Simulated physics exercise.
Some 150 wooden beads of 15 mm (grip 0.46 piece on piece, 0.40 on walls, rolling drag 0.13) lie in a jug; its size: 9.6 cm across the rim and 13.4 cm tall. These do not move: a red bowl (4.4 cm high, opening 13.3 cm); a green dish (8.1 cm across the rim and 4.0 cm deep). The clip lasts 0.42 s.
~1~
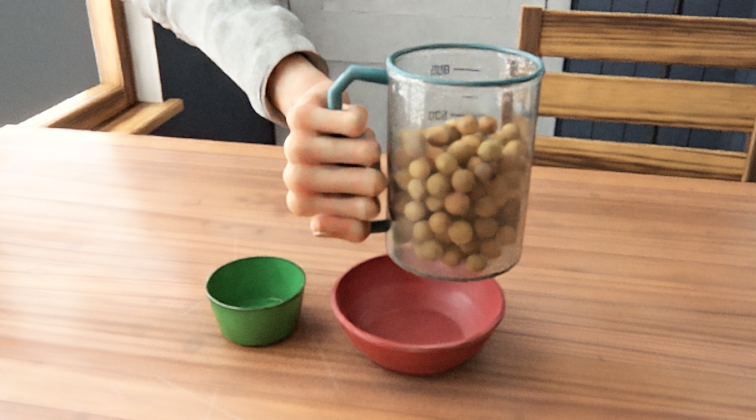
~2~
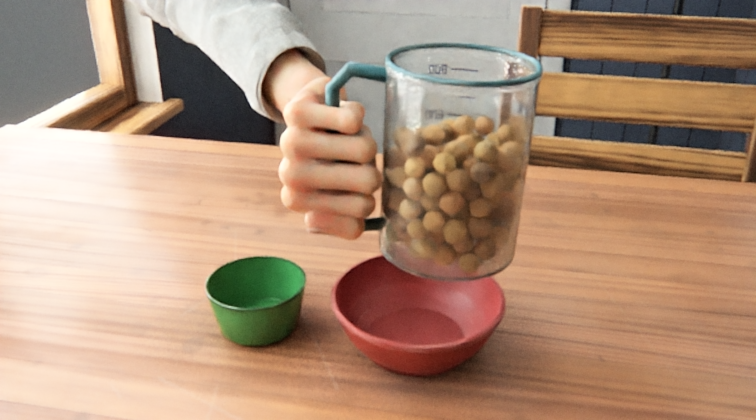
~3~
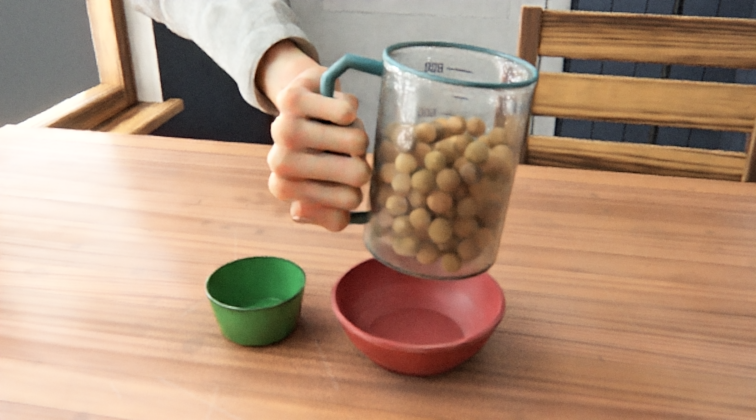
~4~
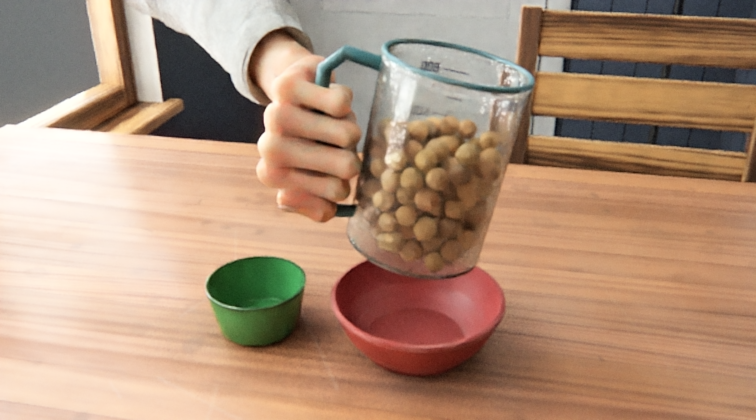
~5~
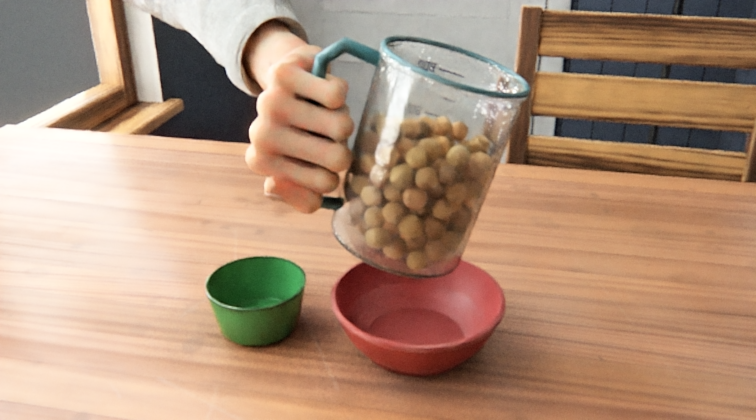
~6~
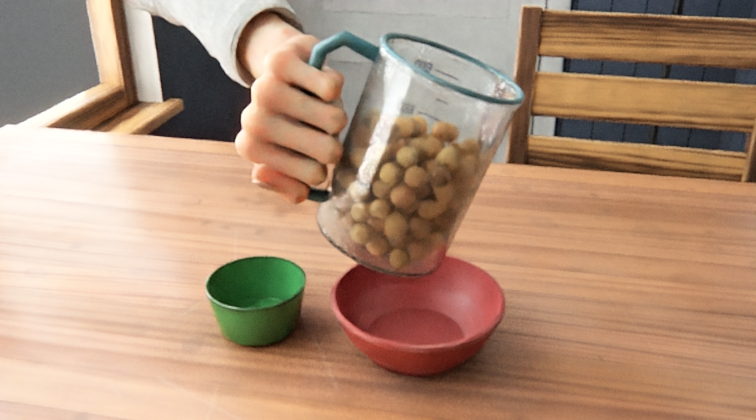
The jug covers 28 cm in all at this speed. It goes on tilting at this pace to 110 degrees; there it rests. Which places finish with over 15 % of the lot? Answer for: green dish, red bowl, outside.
Green dish over, red bowl over, outside over.
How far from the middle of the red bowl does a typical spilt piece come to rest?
Roughly 10 cm.
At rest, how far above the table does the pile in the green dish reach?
Roughly 6.0 cm.
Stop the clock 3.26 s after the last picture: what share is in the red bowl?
Near 25 per cent so far.
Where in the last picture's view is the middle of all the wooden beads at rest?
Near (313, 319).
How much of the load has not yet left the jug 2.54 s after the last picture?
Some 10 per cent of the load.
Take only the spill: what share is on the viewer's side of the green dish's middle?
About 60 per cent.
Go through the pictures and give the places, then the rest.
Jug at (461, 117); tilt 0 degrees; moved 0.0 cm; lip at (541, 64); top of the load at (448, 129); red bowl at (418, 294); green dish at (256, 281), in the first frame.
Jug at (458, 117); tilt 2 degrees; moved 0.3 cm; lip at (539, 66); top of the load at (508, 130), in the second frame.
Jug at (452, 116); tilt 6 degrees; moved 1.0 cm; low side right; lip at (535, 72); top of the load at (412, 129), in the third frame.
Jug at (445, 115); tilt 11 degrees; moved 1.7 cm; low side right; lip at (531, 79); top of the load at (389, 126), in the fourth frame.
Jug at (439, 115); tilt 16 degrees; moved 2.4 cm; low side right; lip at (526, 86); top of the load at (421, 125), in the fifth frame.
Jug at (432, 115); tilt 20 degrees; moved 3.1 cm; low side right; lip at (520, 94); top of the load at (404, 124); red bowl at (418, 294); green dish at (256, 281), in the sixth frame.
Then, 0.97 s after the last picture, tilt 74 degrees; jug 100 %; middle of all pieces near (281, 162).
Then, 1.79 s after the last picture, tilt 110 degrees; outside 5 %, red bowl 5 %, jug 80 %, in the air 10 %; middle of all pieces near (241, 191).
Then, 2.54 s after the last picture, tilt 110 degrees; outside 40 %, red bowl 25 %, jug 10 %, green dish 25 %, in the air 5 %; middle of all pieces near (313, 303).
Then, 3.26 s after the last picture, tilt 110 degrees; outside 40 %, red bowl 25 %, green dish 35 %; middle of all pieces near (321, 313).
In the end, outside 40 %, red bowl 25 %, jug 0 %, green dish 35 %.
